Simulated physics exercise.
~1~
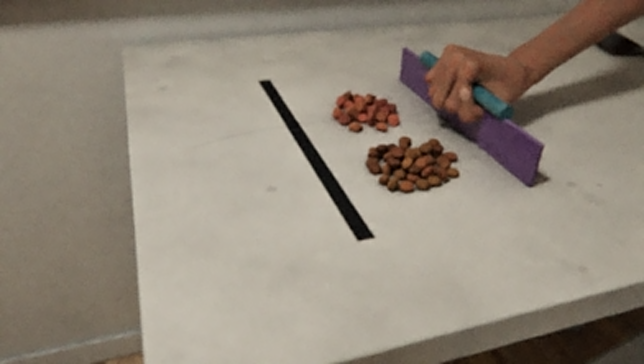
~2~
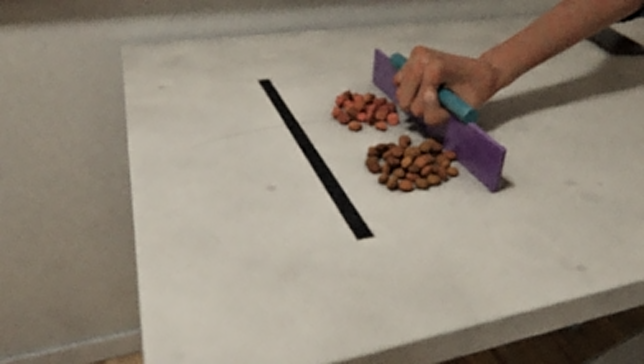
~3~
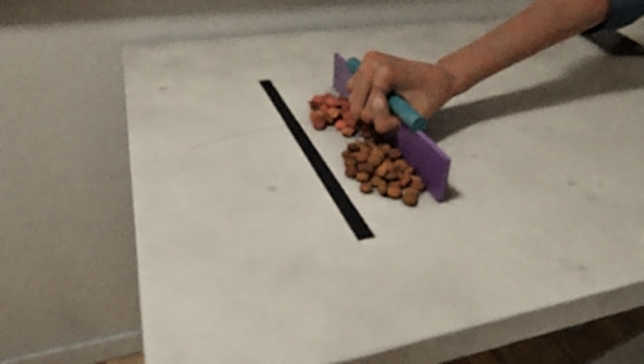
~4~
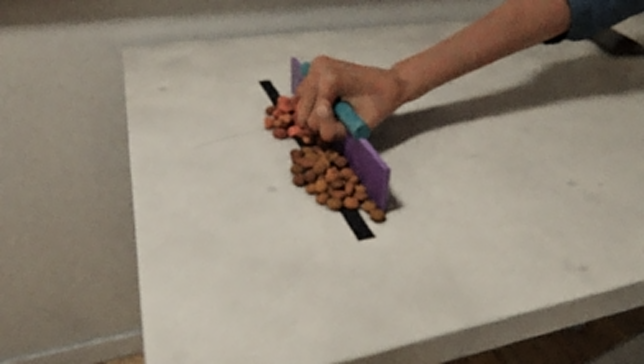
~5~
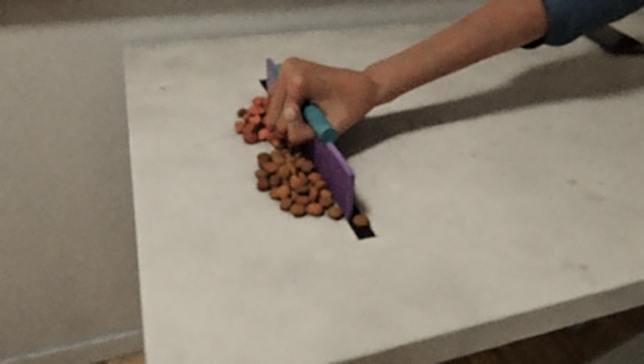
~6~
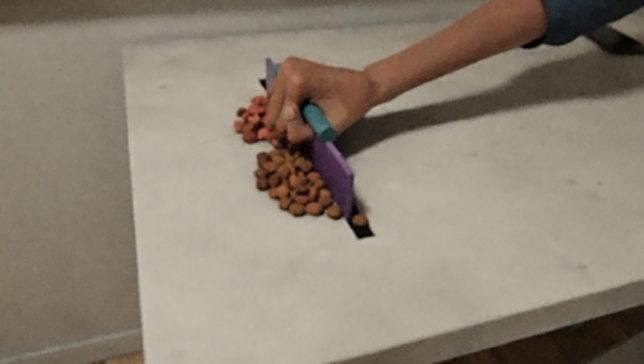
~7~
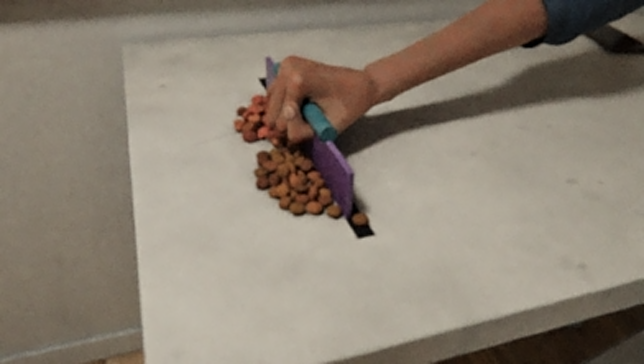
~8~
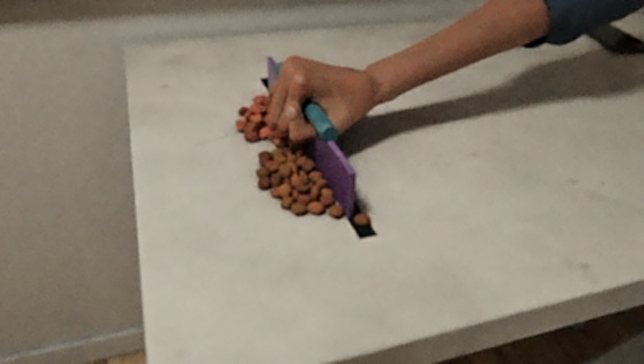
At the start, a hand holds a purple scraper with a teal handle on a pale tabletop, to the right of two small piles of brown and reddish bits, with a strip of black tape farther left. The scraper slides left and reaches the piles. It then pushes both of them steadily across the table toward the tape and onto it. The hand stops with the blade at the black strip, the bits gathered mostly just beyond it. The scraper stays still there, and both piles rest on the table, short of its left edge.
